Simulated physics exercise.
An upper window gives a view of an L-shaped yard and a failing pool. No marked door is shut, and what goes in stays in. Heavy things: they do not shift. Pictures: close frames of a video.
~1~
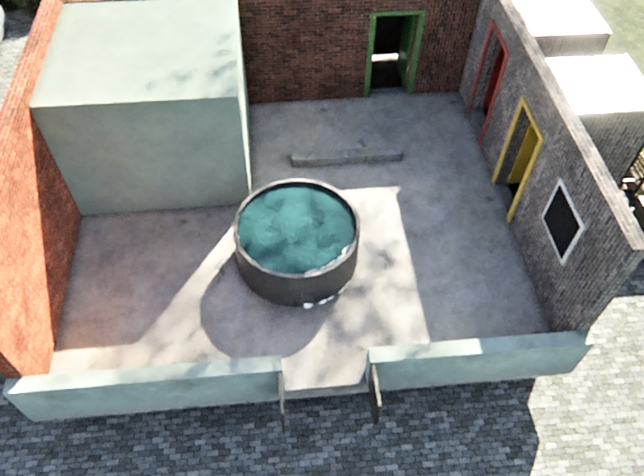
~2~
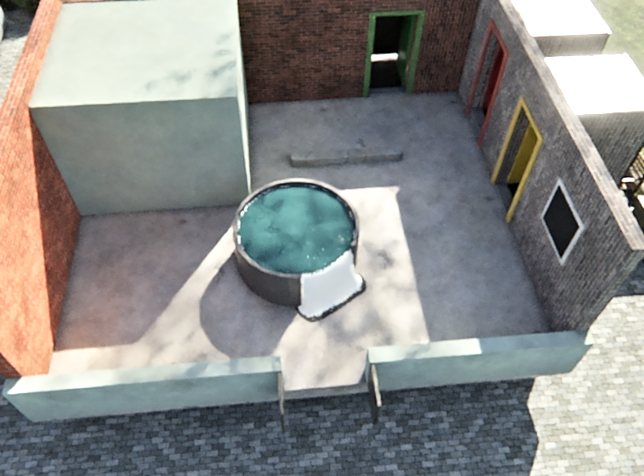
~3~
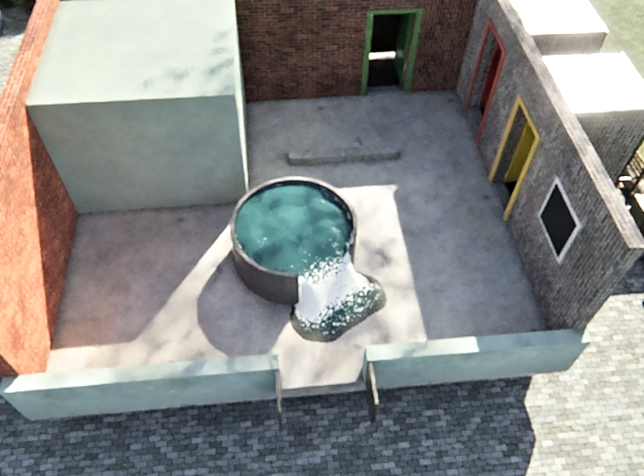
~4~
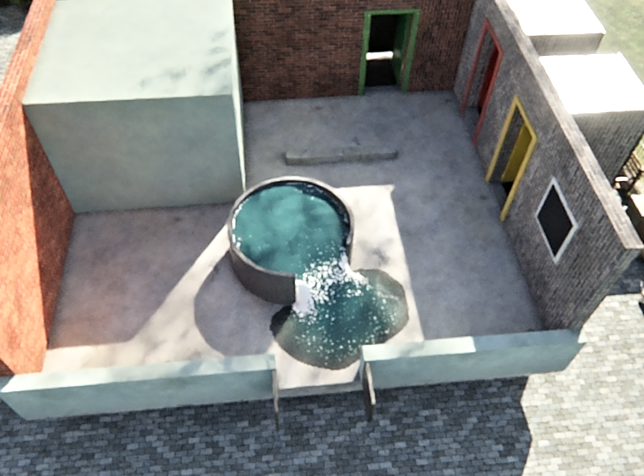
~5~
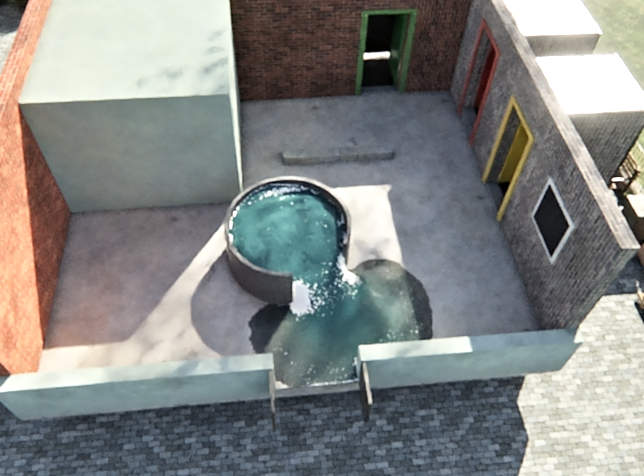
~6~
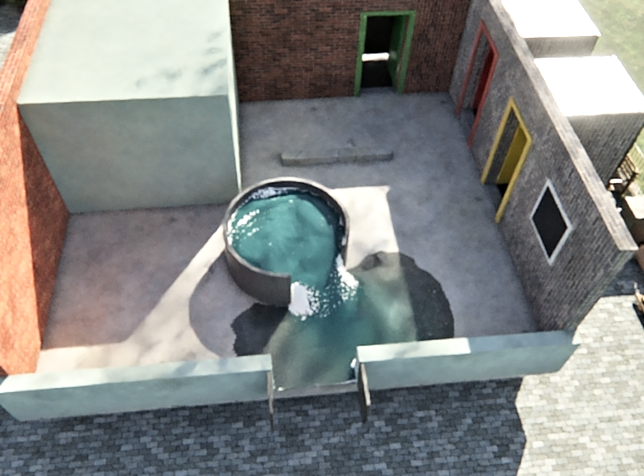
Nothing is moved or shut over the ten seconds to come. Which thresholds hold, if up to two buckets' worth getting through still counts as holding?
The green door does not hold; the red door holds; the yellow door holds.
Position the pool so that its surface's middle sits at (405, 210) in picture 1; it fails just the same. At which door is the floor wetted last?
Bringing up the rear is the green one.
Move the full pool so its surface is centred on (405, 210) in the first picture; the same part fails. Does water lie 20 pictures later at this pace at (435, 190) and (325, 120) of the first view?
Soaked, spared.
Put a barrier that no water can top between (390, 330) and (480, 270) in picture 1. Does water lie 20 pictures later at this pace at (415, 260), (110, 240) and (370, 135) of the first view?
Outcome per location, in sequence: Soaking, unsoaked, unsoaked.
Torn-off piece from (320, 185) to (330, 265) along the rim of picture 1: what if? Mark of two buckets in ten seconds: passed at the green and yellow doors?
Well, the green door crosses the threshold, while the yellow door crosses the threshold.
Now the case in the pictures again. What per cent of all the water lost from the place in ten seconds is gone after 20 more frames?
Close to 60 per cent.
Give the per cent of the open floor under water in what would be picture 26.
Close to 35 %.
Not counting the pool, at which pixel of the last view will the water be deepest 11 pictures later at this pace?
I'd say near (541, 351).
A moment on, water covers 20 % of the floor; the green door not reached, the red door not reached, the yellow door not reached.
Next, water covers 20 % of the floor; the green door not reached, the red door not reached, the yellow door not reached.
Then, water covers 35 % of the floor; the green door not reached, the red door wet at the sill, nothing in, the yellow door wet at the sill, nothing in.
Later, water covers 55 % of the floor; the green door over two buckets in, the red door wet at the sill, nothing in, the yellow door wet at the sill, nothing in.
In the end, water covers 70 % of the floor; the green door far over two buckets in, the red door wet at the sill, nothing in, the yellow door under two buckets in.
